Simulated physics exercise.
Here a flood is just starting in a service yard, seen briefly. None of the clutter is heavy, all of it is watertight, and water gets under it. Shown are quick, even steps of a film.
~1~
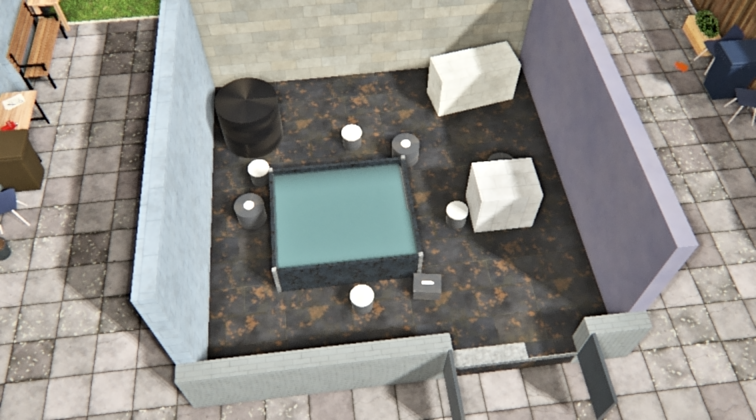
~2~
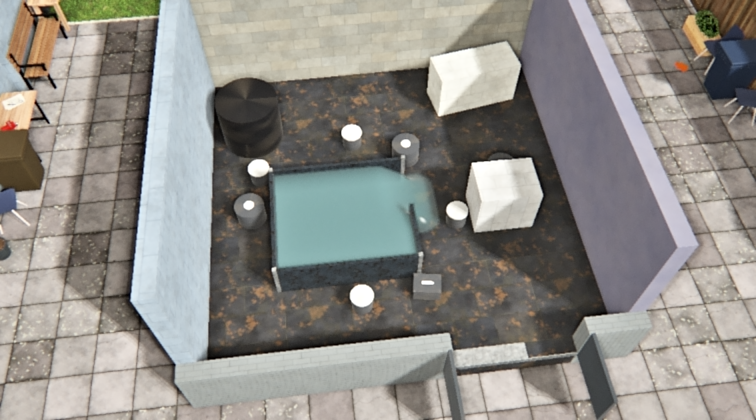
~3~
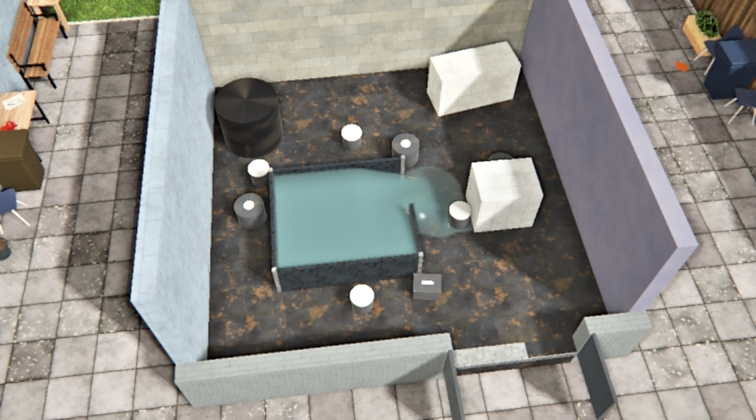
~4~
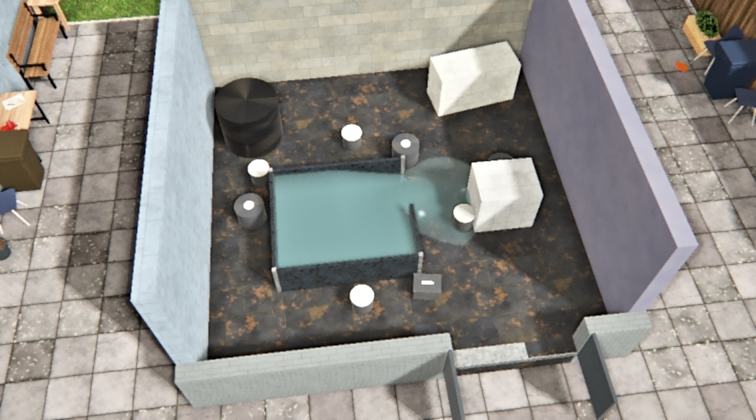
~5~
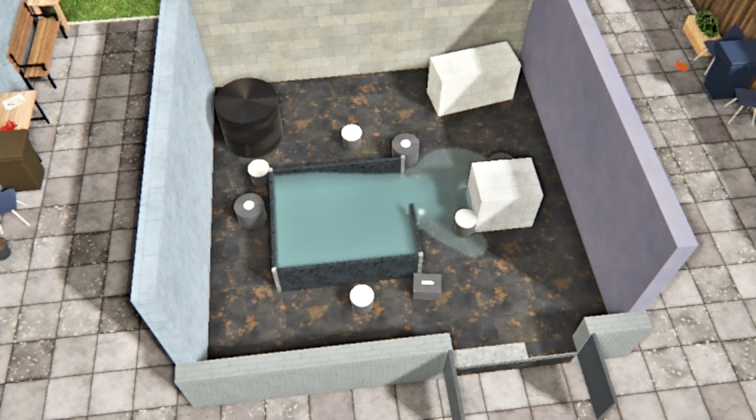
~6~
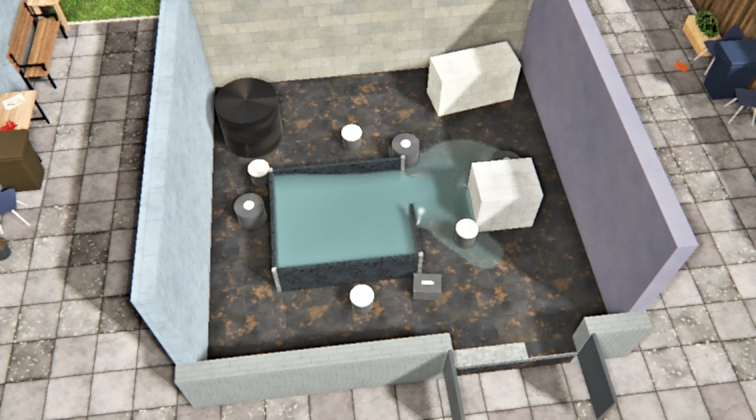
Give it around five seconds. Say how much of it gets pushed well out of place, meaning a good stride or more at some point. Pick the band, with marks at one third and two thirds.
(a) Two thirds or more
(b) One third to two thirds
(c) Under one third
Answer: C.
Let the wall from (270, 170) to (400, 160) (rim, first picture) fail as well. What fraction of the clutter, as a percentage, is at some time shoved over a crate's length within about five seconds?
Near 60 in a hundred.
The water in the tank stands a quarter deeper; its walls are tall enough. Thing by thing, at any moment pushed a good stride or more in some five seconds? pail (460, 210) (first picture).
Answer: It went the full distance.
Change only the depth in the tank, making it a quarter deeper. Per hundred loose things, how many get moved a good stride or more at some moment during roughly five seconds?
I'd put it near 40 percent.
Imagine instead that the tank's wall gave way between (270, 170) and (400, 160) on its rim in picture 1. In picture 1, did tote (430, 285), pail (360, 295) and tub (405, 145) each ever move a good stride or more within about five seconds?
Taking them in order, less than that, less than that, displaced that much.
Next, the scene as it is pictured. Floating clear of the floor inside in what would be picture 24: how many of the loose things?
That number is 2.
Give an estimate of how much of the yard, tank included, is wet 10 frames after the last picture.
My guess is around 45 per cent.
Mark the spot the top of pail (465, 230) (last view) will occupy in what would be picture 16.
Approximately at pixel (451, 333).
A moment on, 2 of 8 are well off their spots; 0 afloat.
Next, 2 of 8 are well off their spots; 1 afloat.
Later, 2 of 8 are well off their spots; 2 afloat.
In the end, 2 of 8 are well off their spots, and 2 have been at some point; 1 afloat.
